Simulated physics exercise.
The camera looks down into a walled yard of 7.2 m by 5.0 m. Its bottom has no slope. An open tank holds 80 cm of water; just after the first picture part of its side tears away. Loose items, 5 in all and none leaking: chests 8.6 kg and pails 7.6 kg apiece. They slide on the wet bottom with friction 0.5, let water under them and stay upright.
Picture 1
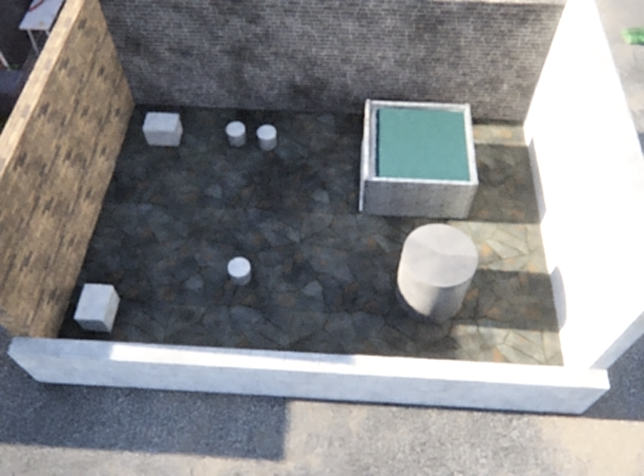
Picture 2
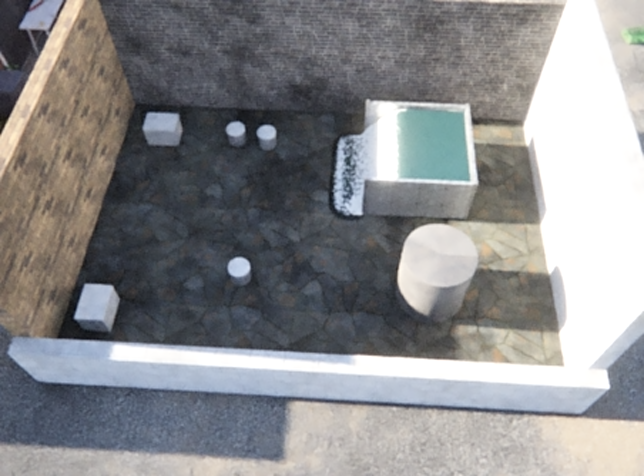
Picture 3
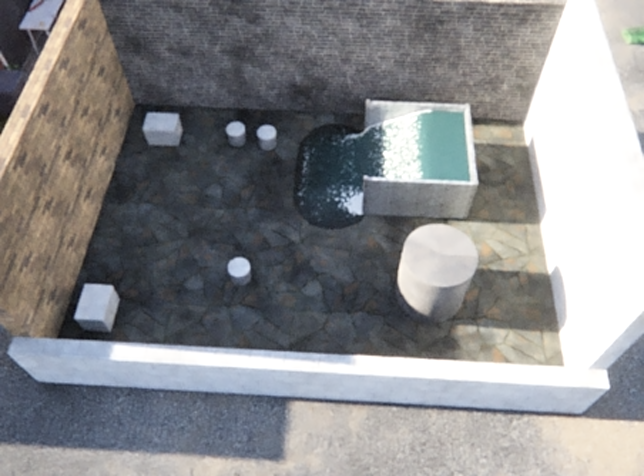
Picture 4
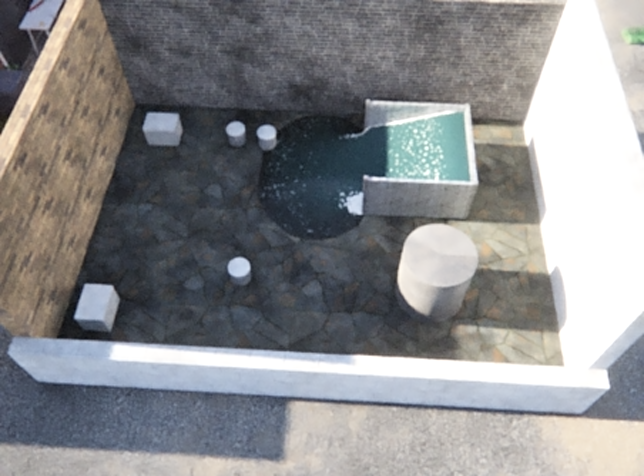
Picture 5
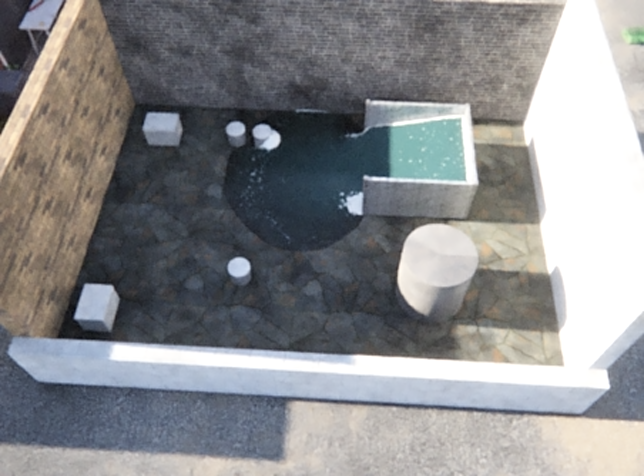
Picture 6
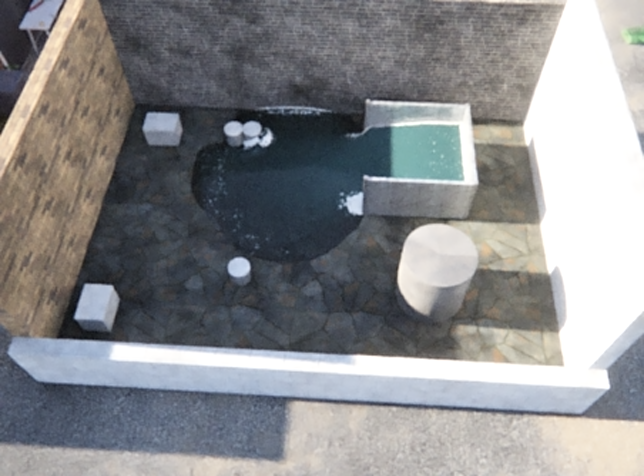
At the start, a tank of green water stands inside a walled yard with white blocks, small pails and a large cylinder on dry stone. Water then bursts from the tank's left side and spreads leftward in a widening dark pool, reaching two pails near the back and nudging one slightly left.
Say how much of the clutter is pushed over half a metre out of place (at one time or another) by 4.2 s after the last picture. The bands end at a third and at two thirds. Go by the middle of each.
That comes to two thirds or more.
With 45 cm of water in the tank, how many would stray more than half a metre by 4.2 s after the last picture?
In that case 4 of them.
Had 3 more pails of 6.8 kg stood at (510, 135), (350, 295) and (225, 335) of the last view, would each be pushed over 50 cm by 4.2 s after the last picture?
In that order: Under, under, more.
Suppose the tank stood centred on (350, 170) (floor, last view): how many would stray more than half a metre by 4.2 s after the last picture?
In that case 5 of them.
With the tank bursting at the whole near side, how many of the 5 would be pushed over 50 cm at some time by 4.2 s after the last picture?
In that case 3 of them.
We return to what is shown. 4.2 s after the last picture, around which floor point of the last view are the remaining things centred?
Near (174, 237).
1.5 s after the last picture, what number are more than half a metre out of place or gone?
2 of them.
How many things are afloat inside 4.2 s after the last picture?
At that moment 2.
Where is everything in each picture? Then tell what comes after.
In the first frame, a pail at (267, 132) rests on the ground; a pail at (236, 129) rests on the ground; water covers 2.4 m2; 0 of 5 have shifted.
In the second frame, a pail at (267, 132) rests on the ground; a pail at (236, 129), on the bottom; water covers 3.4 m2; 0 of 5 have shifted.
In the third frame, a pail at (267, 132) rests on the ground; a pail at (236, 129) rests on the ground; water covers 4.8 m2; 0 of 5 have shifted.
In the fourth frame, a pail at (266, 132), on the bottom; a pail at (236, 129), on the bottom; 6.5 m2 under water; 0 of 5 have shifted.
In the fifth frame, a pail at (262, 131), on the bottom, 8 cm from its start; a pail at (236, 129) rests on the ground; water covers 8.2 m2; 1 of 5 have shifted.
In the sixth frame, a pail at (252, 129), on the bottom, 28 cm from its start; a pail at (233, 128), on the bottom, 4 cm from its start; 10.0 m2 under water; 1 of 5 have shifted.
Then, 0.4 s after the last picture 1 of 5 are over 50 cm from their spots; 0 afloat.
Then, 1.5 s after the last picture 2 of 5 are over 50 cm from their spots; 3 afloat.
Then, 2.8 s after the last picture 4 of 5 are over 50 cm from their spots; 4 afloat.
Then, 4.2 s after the last picture 5 of 5 are over 50 cm from their spots, and 5 have been at some point; 2 afloat.
